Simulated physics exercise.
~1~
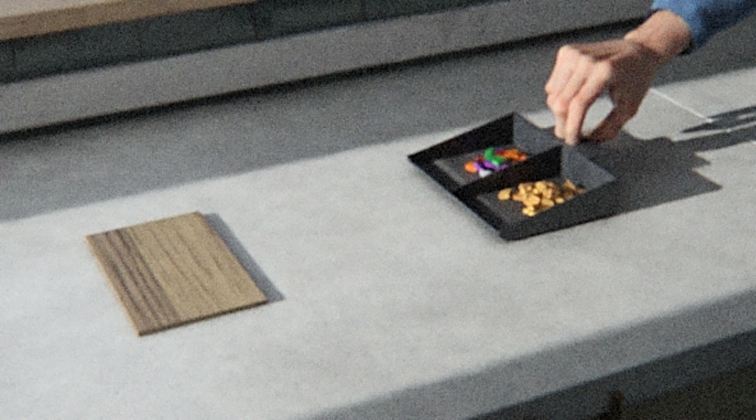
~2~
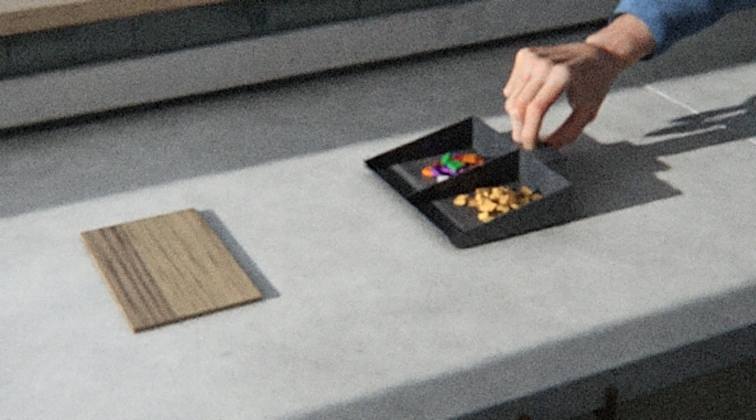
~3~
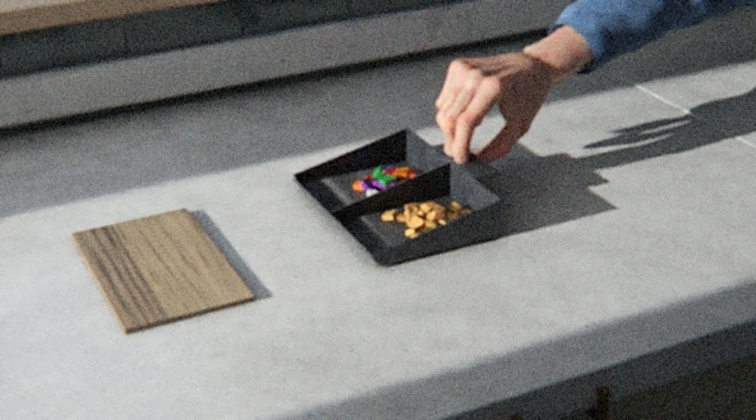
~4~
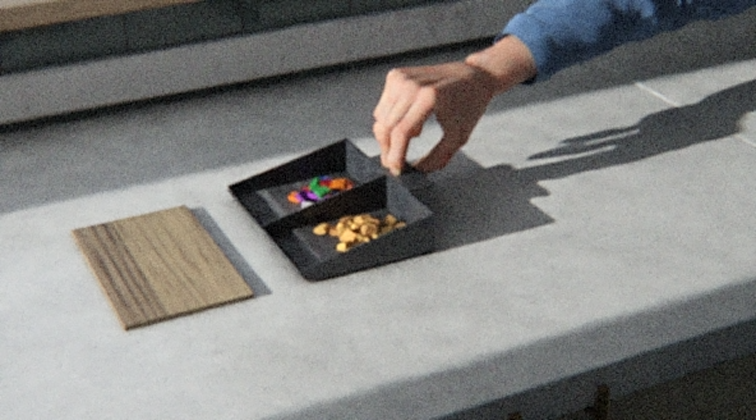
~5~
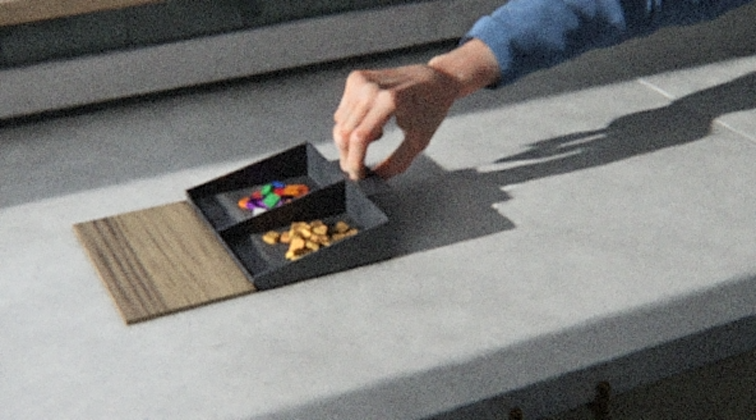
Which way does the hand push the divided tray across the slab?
The hand pushes the tray to the left, toward the flat wooden board.
A black divided tray with a low front rim sits on a grey slab, holding a handful of golden nugget-like bits in the near section and a small pile of brightly coloured pieces in the far one. A hand in a blue sleeve grips its back edge and pushes it left toward a flat wooden board lying on the slab. The gap shrinks steadily while both handfuls ride along in their sections. The hand keeps hold as the tray closes in. Finally the tray's front edge reaches the board, with both handfuls still inside.
